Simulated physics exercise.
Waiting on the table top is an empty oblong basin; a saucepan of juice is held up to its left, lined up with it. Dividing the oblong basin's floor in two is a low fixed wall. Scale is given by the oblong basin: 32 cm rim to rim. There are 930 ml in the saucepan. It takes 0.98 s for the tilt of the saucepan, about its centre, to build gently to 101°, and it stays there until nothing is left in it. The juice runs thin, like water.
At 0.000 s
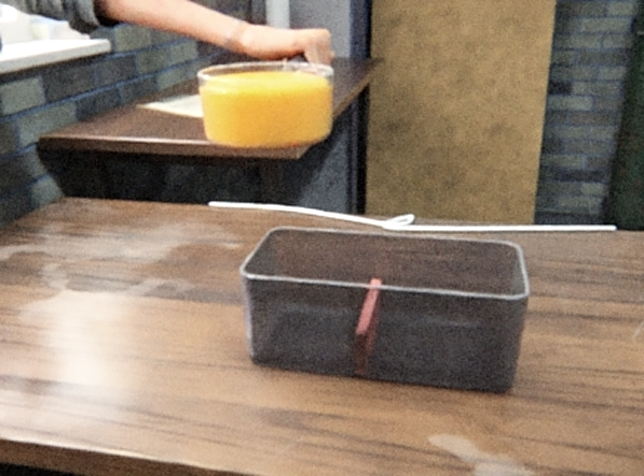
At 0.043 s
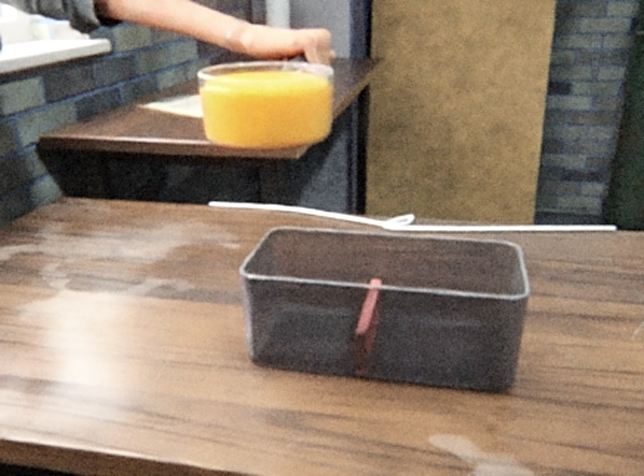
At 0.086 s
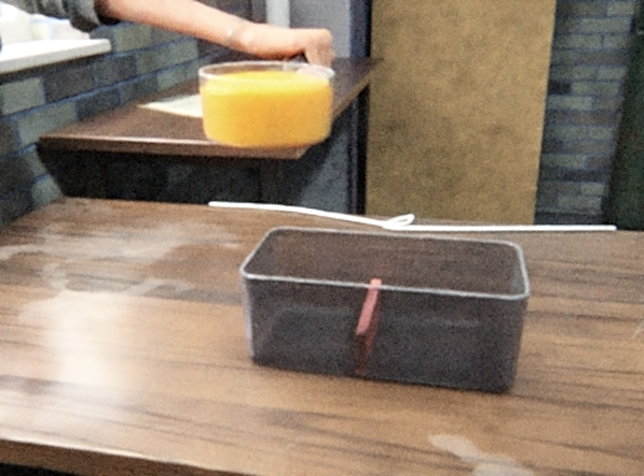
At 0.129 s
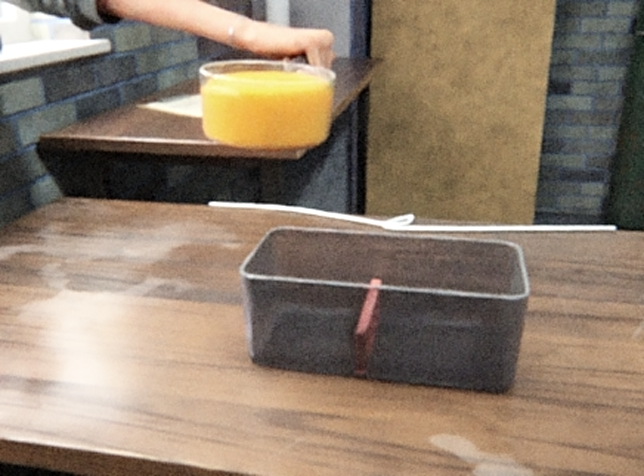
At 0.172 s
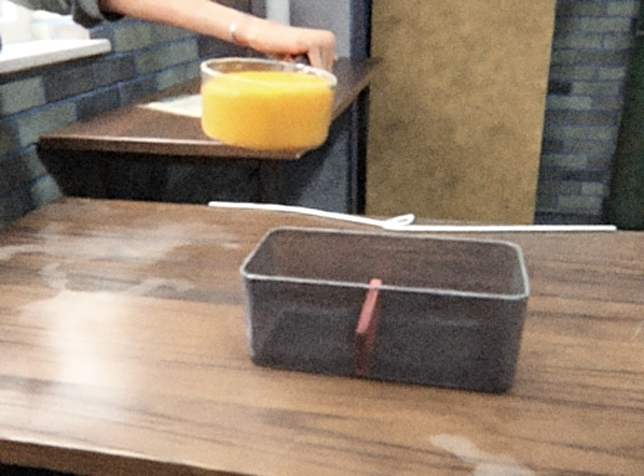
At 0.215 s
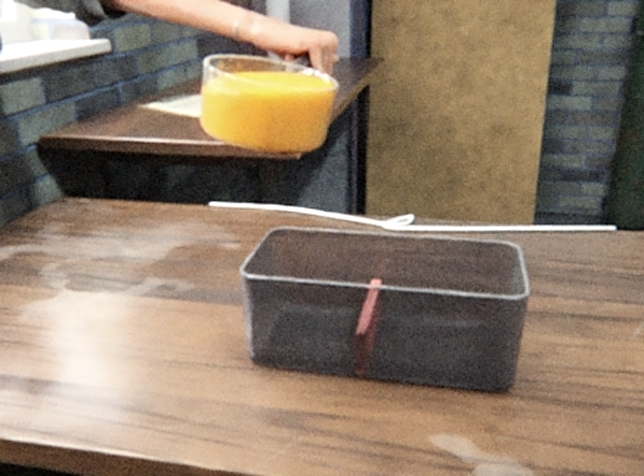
A hand held a clear pan of orange juice above and to the left of an empty oblong basin on a wooden table, keeping it nearly level before slowly tilting it slightly to the right.
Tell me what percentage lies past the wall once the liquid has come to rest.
Some 74 per cent.
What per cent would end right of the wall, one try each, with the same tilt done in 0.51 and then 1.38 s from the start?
I'd expect close to 65 per cent and then close to 75 per cent.
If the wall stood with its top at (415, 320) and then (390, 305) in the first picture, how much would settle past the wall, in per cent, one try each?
Try 1: 25 %; try 2: 60 %.
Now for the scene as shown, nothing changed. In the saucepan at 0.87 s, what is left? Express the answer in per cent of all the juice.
10 %.
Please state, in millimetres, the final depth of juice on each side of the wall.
Depths: Left near 12 mm, right near 28 mm.
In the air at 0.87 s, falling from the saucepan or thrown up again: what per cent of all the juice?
Around 14 percent of it is airborne.
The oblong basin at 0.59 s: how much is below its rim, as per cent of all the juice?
9 %, give or take.
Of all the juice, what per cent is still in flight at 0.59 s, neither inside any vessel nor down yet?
Some 38 % is the figure.
Then, 0.59 s in, the tilt is 67° and 54 per cent is still to pour, 1 is left of the wall and 8 right of it.
Then, 0.87 s in, the tilt is 98° and 10 per cent is still to pour, 7 is left of the wall and 70 right of it.
Then, 1.16 s in, the tilt is 101° and 1 per cent is still to pour, 22 is left of the wall and 74 right of it.
Then, 1.48 s in, the tilt is 101° and 0 per cent is still to pour, 25 is left of the wall and 74 right of it.
Finally, 25 per cent lies left of the wall, 74 right of it and 1 outside.
